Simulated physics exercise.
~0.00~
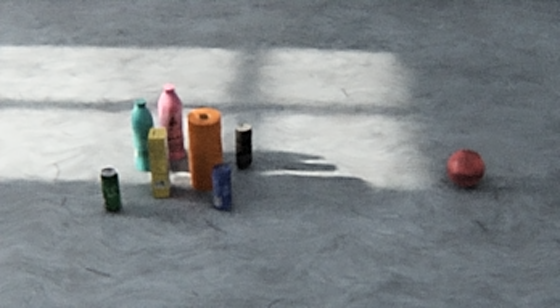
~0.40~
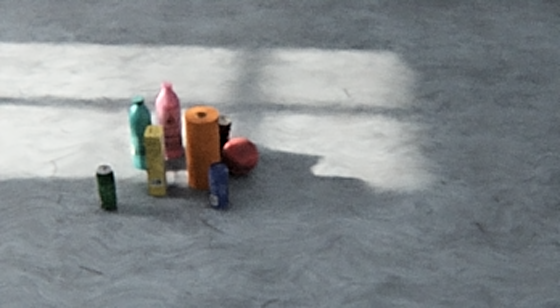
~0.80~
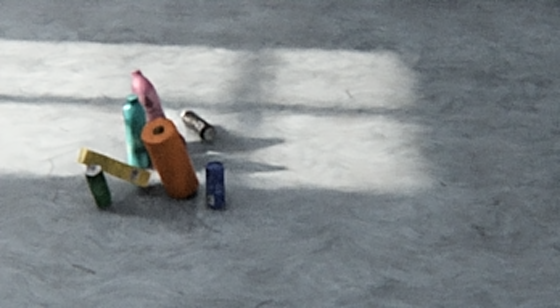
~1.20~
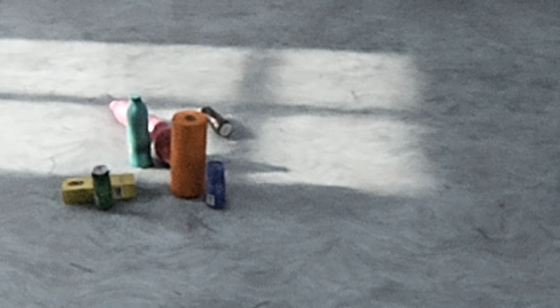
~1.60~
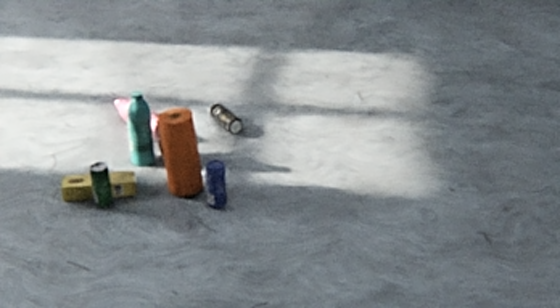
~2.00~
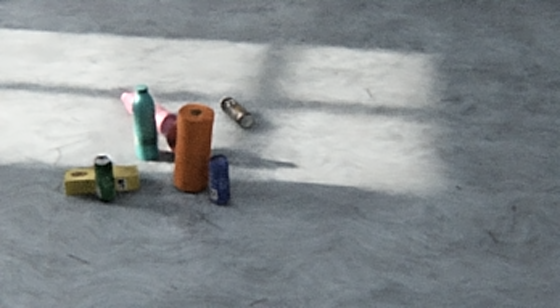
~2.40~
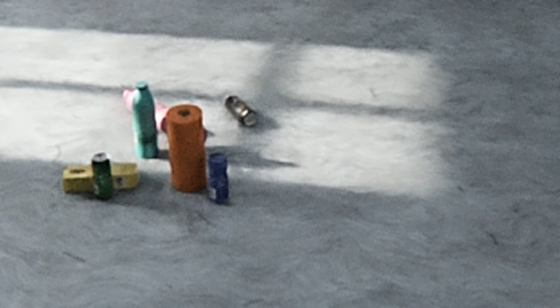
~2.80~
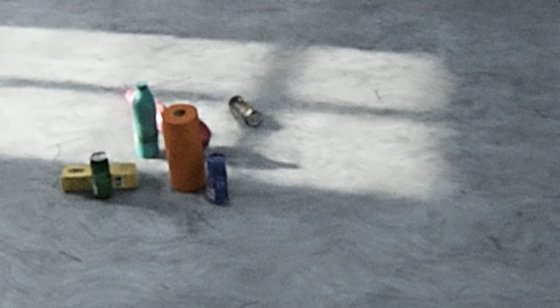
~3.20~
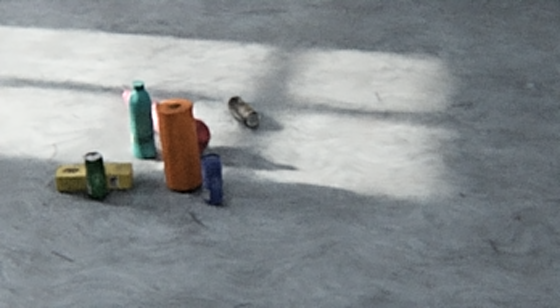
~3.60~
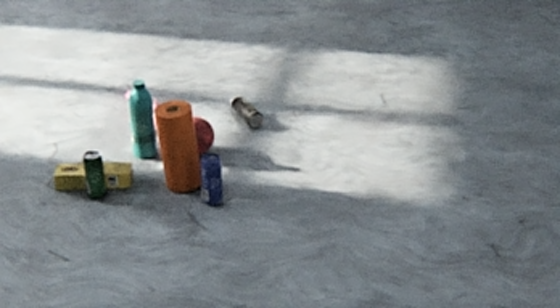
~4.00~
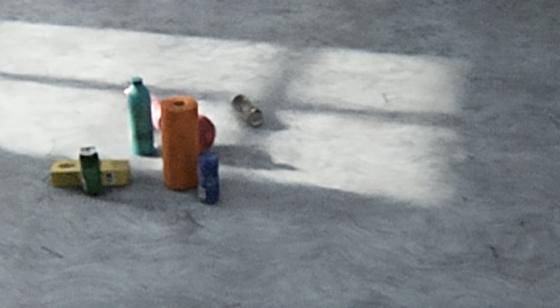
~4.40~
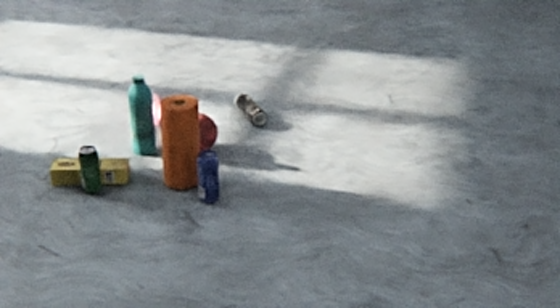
A red ball sits to the right of a cluster of bottles, cans, a yellow carton and a tall orange roll on a grey floor crossed by window light, seen from above at a slight drift. The ball rolls left into the group, striking near the black can and orange roll. The black can topples, the pink bottle and yellow carton tip leftward, and the orange roll leans but rights itself. The ball settles behind the roll. At the end the carton, pink bottle and black can lie flat, while the turquoise bottle, green can, blue can and roll stand.
